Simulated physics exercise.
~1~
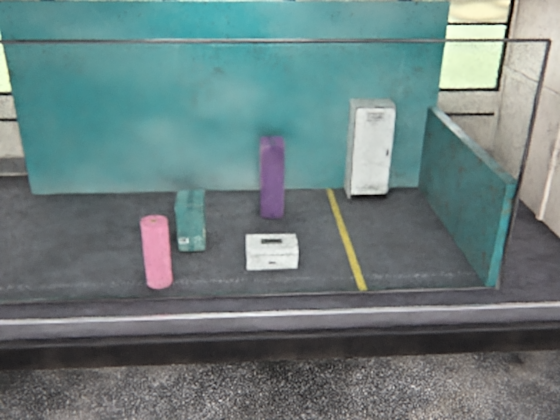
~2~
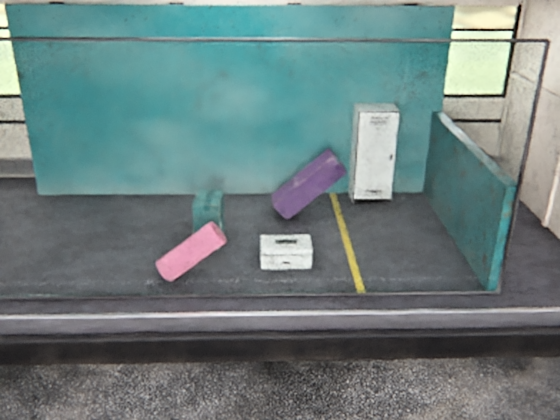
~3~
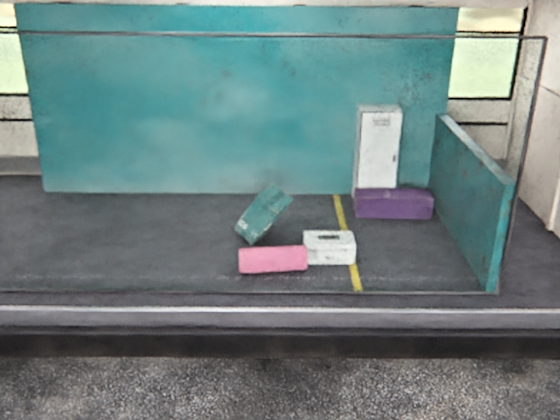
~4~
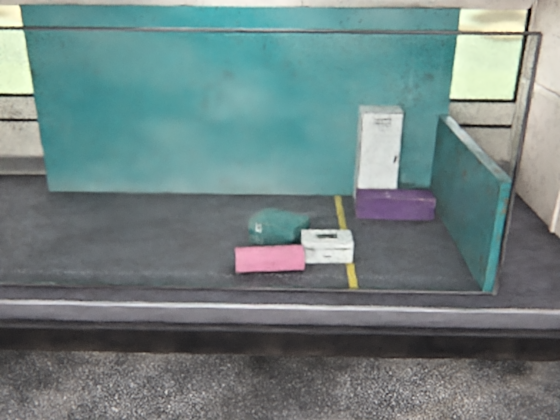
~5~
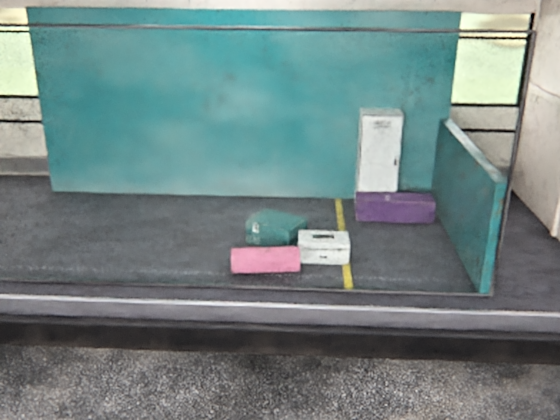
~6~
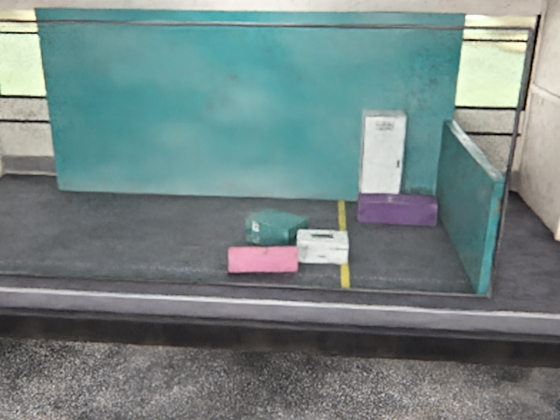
A dark-floored bay with a teal back wall and a low teal side wall at the right is seen from the front and slightly above, the view drifting slightly. A pink roll, a teal pack and a purple tall box stand upright around a white toolbox, left of a yellow line, with a pale locker beyond it. The toolbox slides right as the roll and purple box tip rightward. The purple box crosses the line and lies by the locker, while the roll lands flat and the pack leans. Finally the pack topples, resting with the roll and toolbox short of the line.
